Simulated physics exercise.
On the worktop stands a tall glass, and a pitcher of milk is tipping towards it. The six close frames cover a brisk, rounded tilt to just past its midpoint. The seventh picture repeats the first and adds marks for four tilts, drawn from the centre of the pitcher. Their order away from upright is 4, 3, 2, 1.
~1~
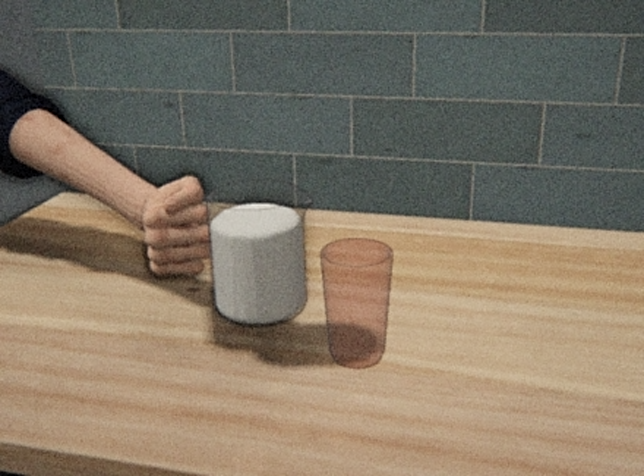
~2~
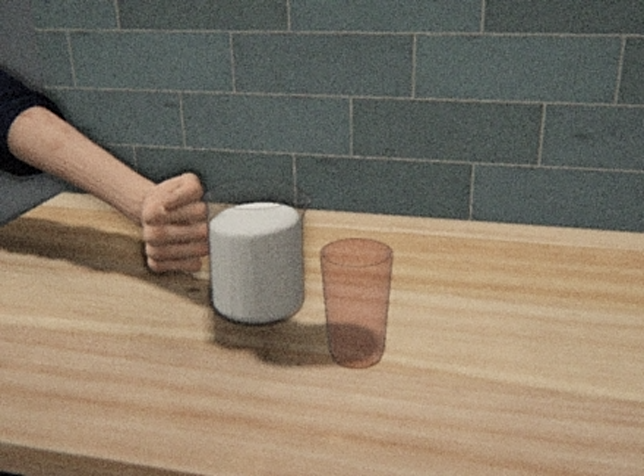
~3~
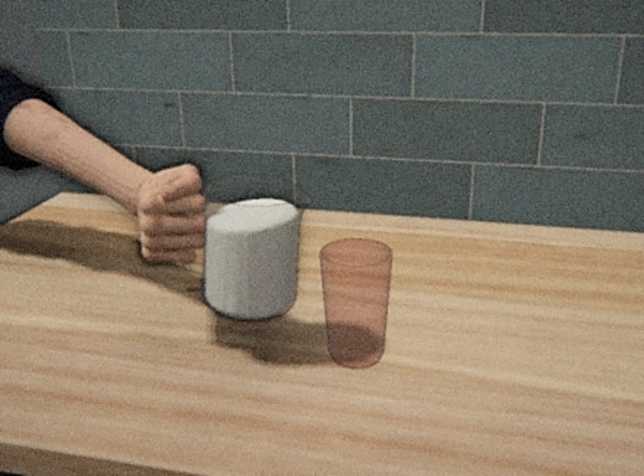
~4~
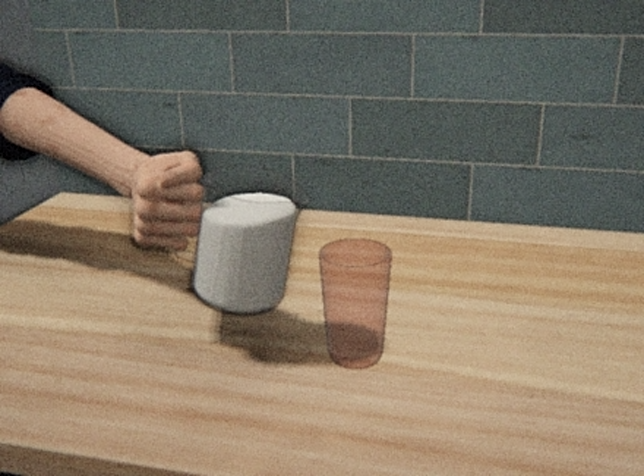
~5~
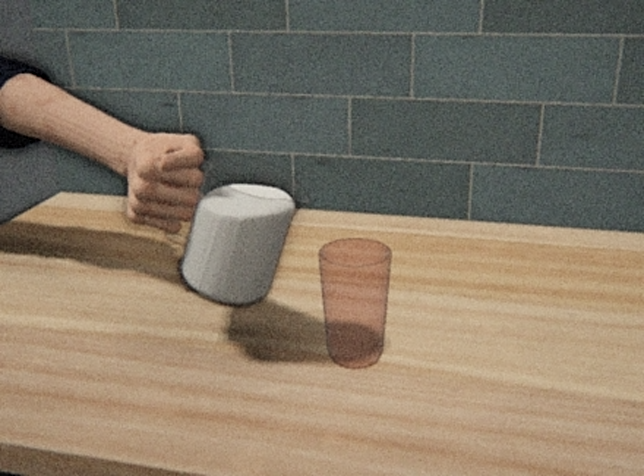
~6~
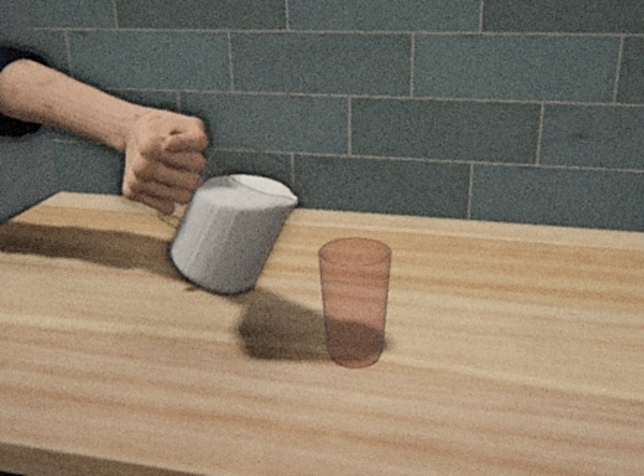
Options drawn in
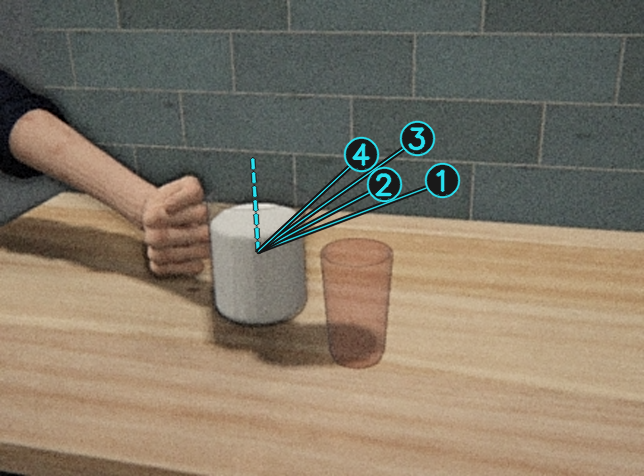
A hand lifts and gradually tilts a pitcher of milk toward a tall glass.
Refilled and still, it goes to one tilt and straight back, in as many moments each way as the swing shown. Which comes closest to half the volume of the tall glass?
2 works best here.
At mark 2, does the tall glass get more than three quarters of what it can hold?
No, less.
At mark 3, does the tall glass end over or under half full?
Under.
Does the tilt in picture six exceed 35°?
No.
In cyan, 1 at (426, 187); 2 at (369, 192); 3 at (403, 148); 4 at (349, 166).
If 1 is chosen, the tall glass ends with about 65 % of what it can hold.
If 2 is chosen, the tall glass ends with about 48 % of what it can hold.
If 3 is chosen, the tall glass ends with about 33 % of what it can hold.
If 4 is chosen, the tall glass ends with about 20 % of what it can hold.
